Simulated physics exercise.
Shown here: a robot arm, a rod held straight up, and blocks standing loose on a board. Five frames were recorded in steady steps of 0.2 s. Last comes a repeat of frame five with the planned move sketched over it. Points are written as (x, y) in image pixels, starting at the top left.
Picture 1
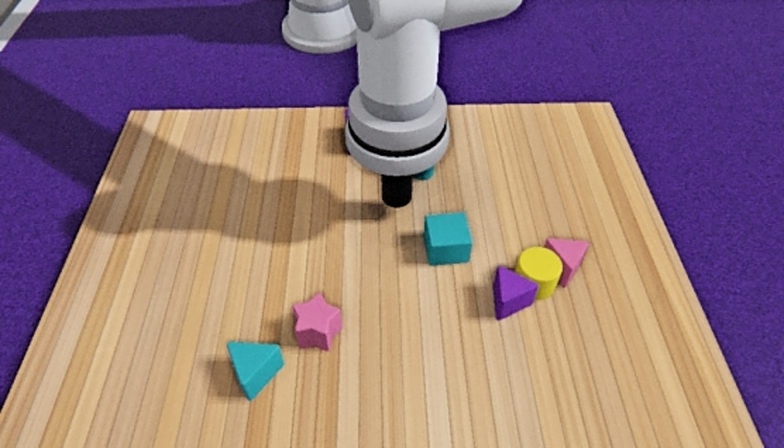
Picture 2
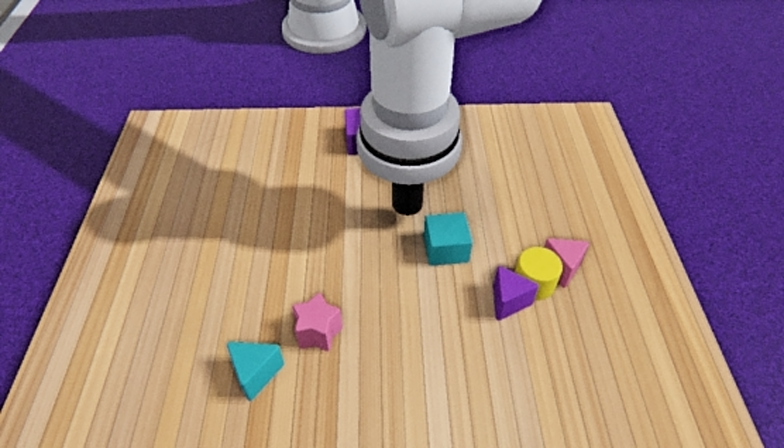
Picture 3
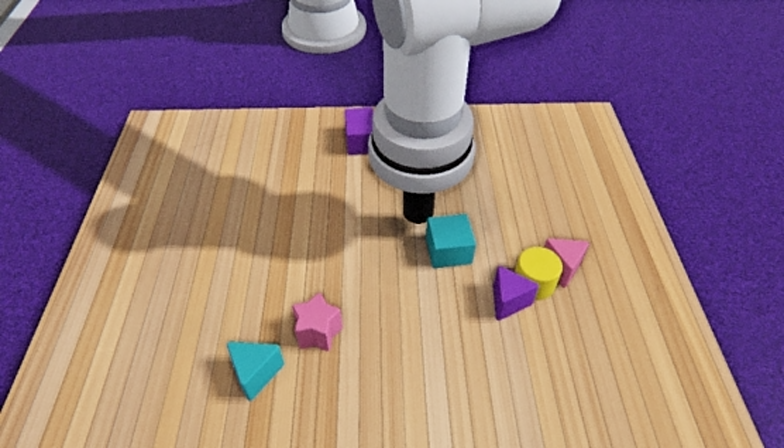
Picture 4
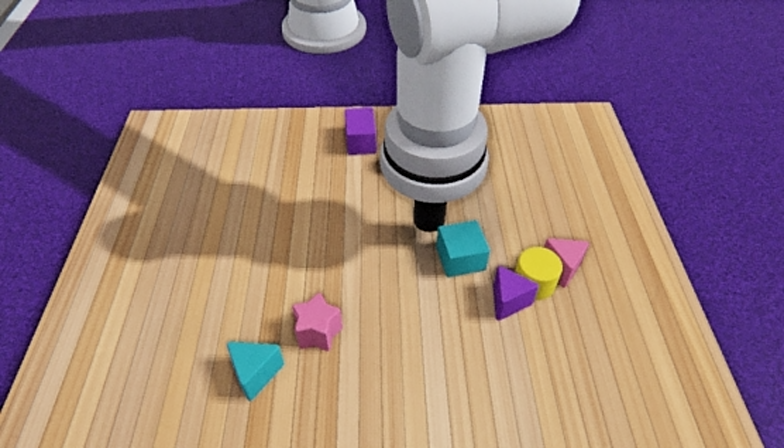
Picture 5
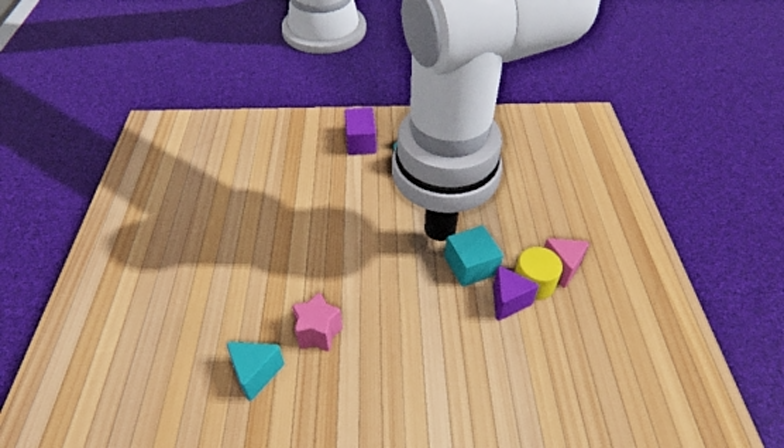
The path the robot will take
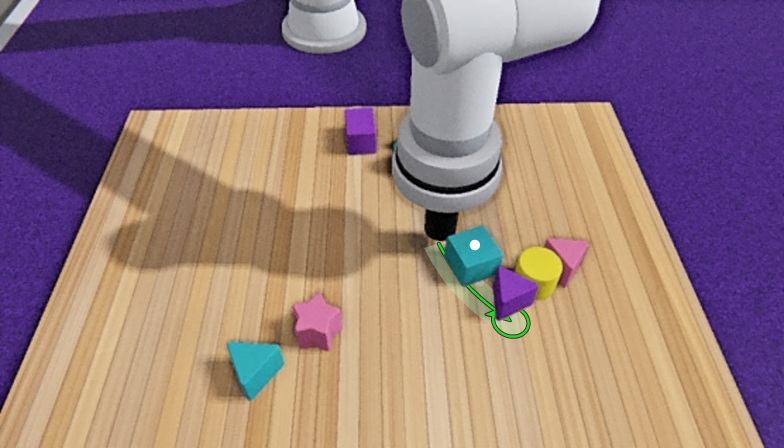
A light wooden board lies on a purple surface, seen from above at an angle by a still camera. A grey robot arm with a black rod stands over a turquoise block, with a purple triangle, yellow disc and pink triangle at right, a pink star and turquoise triangle lower left, and a purple block behind. The rod moves right and toward the viewer, pushing the turquoise block a short way toward the purple triangle while turning it slightly.
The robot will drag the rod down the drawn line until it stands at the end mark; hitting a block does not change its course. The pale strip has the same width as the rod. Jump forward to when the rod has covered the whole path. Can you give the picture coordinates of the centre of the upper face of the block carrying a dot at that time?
(559, 298)
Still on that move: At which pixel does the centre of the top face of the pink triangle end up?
It sits at (588, 244).
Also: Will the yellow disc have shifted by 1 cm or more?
Short answer: Yes.
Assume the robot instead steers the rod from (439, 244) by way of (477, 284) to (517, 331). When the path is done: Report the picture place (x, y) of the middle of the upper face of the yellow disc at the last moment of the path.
That would be at about pixel (589, 273).
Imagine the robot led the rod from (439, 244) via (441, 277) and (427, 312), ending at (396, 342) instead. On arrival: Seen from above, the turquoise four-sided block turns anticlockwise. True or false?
The statement is true.
The line goes from (439, 244) by way of (466, 284) to (511, 321); the dot is on the turquoise four-sided block.
The first path, step by step. One third of the way, rod (458, 257); turquoise four-sided block (497, 262), turned 45° anticlockwise; purple triangle (528, 291), turned 25° clockwise; yellow disc (544, 264).
Two thirds of the way, rod (483, 283); turquoise four-sided block (525, 282), turned 65° anticlockwise; purple triangle (566, 304); yellow disc (568, 270); pink triangle (581, 247), turned 30° anticlockwise.
At the end, rod (515, 308); turquoise four-sided block (559, 298), turned 90° anticlockwise; purple triangle (607, 311); yellow disc (589, 272); pink triangle (588, 244), turned 50° anticlockwise.
